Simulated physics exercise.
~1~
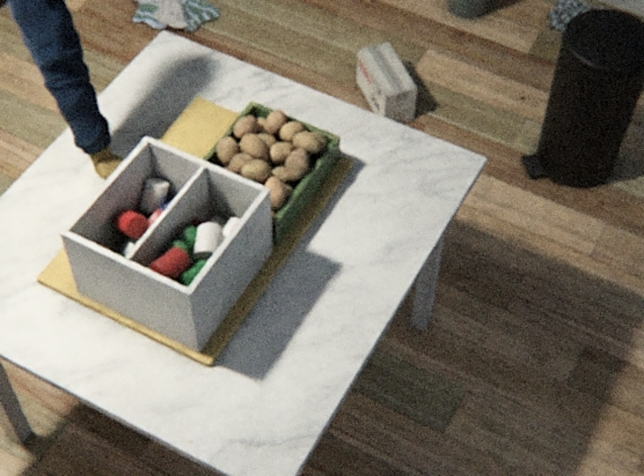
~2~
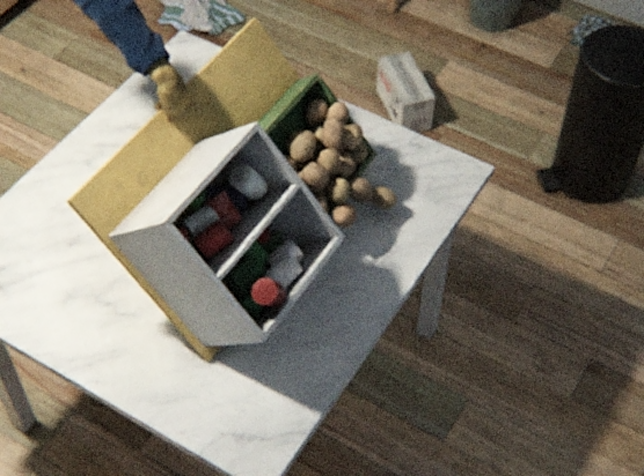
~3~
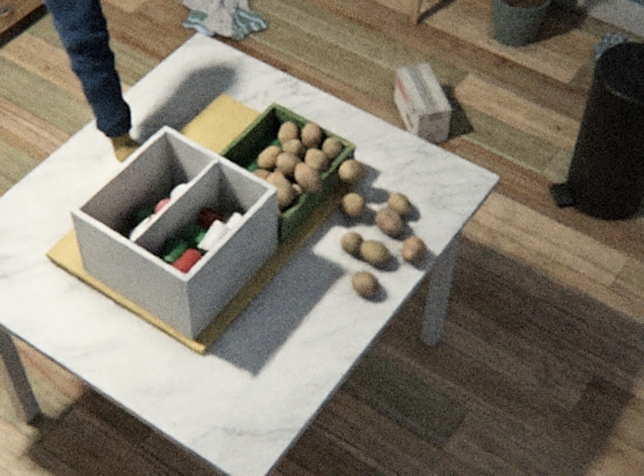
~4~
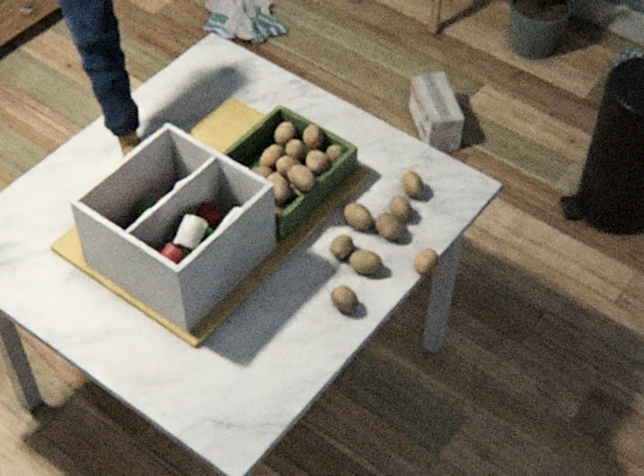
At the start, a green container of round brown potato-like pieces and a larger white container, divided in two and holding red, green and white jars, sit on a yellow board on a marble-topped table. A gloved hand in a blue sleeve lifts the board's far left edge, tipping both containers steeply to the right. Several brown pieces tumble out of the green container onto the table, while the jars shift but stay inside. The board is lowered flat again, and the spilled pieces spread toward the right edge. In the end, eight lie loose on the tabletop, with most still in the green container.
